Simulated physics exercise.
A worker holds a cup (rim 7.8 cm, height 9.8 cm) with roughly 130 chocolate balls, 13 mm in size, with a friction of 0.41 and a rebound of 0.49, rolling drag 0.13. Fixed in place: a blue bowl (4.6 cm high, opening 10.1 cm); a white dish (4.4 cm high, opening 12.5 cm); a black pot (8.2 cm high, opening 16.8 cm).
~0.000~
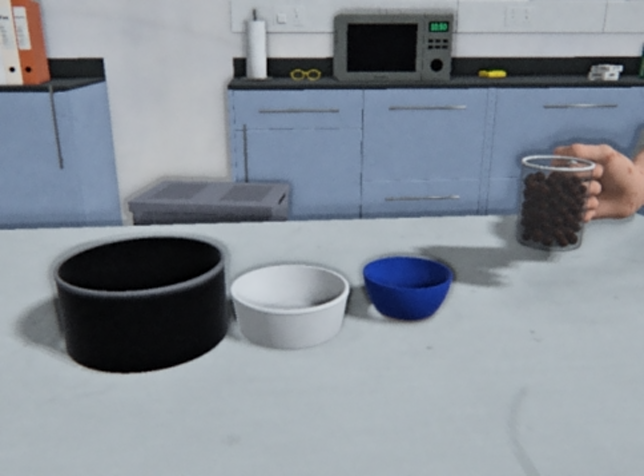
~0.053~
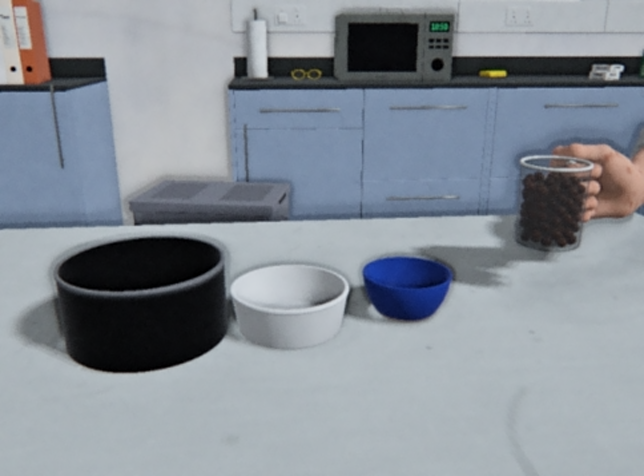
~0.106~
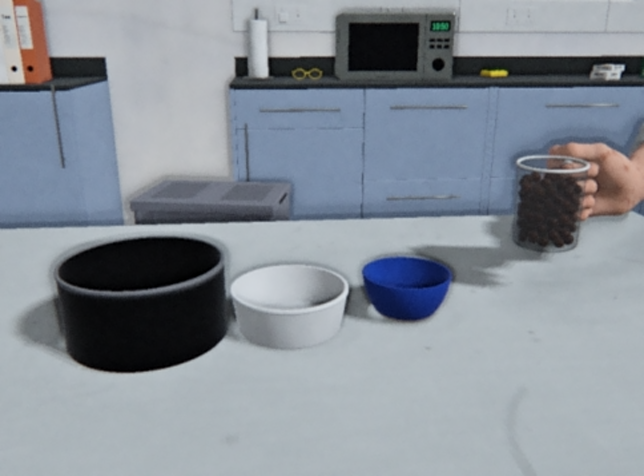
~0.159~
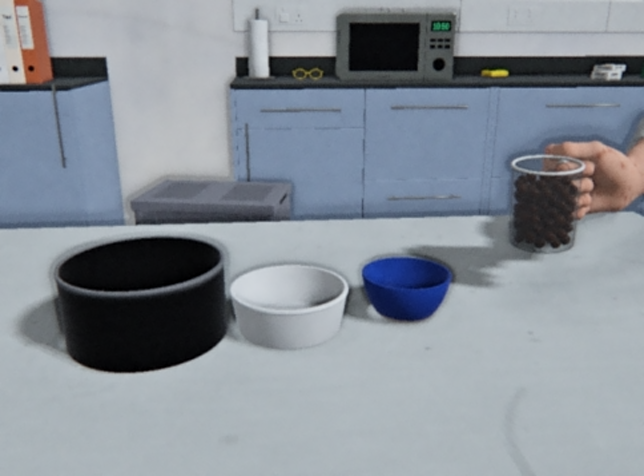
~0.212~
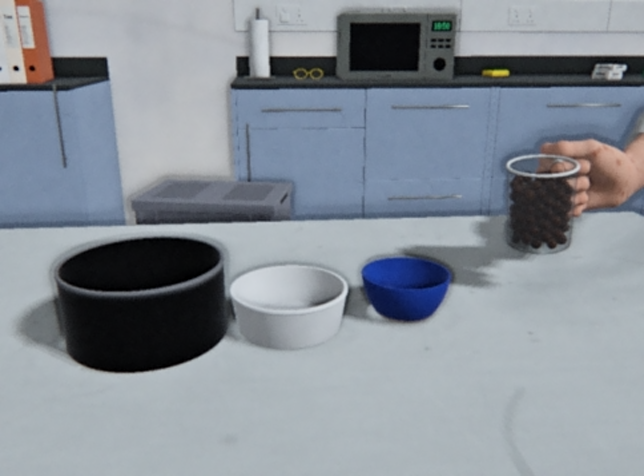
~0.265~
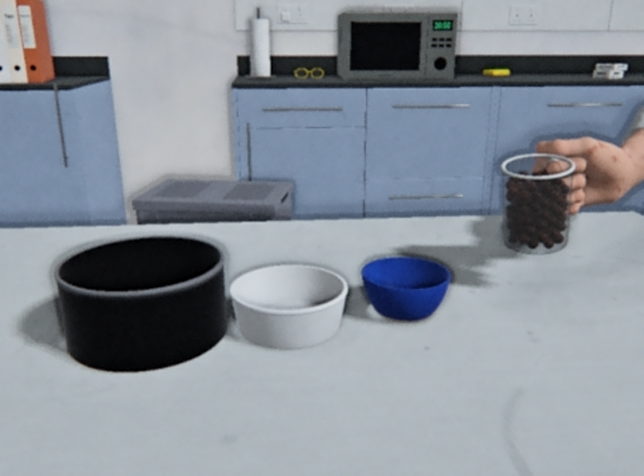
A kitchen-like room with blue cabinets and a dark microwave is seen from across a pale worktop, looking slightly down. On the worktop, from left to right, are a large black pot, a white dish and a small blue bowl, while at the right a hand holds a clear cup of dark brown balls. The hand shifts the cup slightly left and gradually tilts it a little leftward.
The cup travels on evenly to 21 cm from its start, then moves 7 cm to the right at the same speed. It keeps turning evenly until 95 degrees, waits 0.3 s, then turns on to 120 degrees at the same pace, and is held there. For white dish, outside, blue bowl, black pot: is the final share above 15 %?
White dish: Under, outside: Over, blue bowl: Over, black pot: Under.
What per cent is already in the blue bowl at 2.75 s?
Some 15 per cent.
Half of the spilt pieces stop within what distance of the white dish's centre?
Roughly 8 cm.
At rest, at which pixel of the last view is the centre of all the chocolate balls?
At about (391, 299).
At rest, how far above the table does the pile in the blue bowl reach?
Roughly 5.0 cm.
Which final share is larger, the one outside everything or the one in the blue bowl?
The larger share is in the blue bowl.
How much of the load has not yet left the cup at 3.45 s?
Some 0 per cent of the load.
Then, at 1.22 s, tilt 56 degrees; cup 100 %; middle of all pieces near (471, 208).
After 2.02 s, tilt 94 degrees; blue bowl 10 %, cup 90 %; middle of all pieces near (411, 218).
Then, at 2.75 s, tilt 109 degrees; blue bowl 15 %, outside 25 %, cup 50 %, white dish 5 %; middle of all pieces near (383, 260).
After 3.45 s, tilt 120 degrees; blue bowl 65 %, outside 30 %, white dish 5 %; middle of all pieces near (382, 298).
In the end, at 3.7 s, blue bowl 65 %, outside 30 %, black pot 0 %, cup 0 %, white dish 5 %.
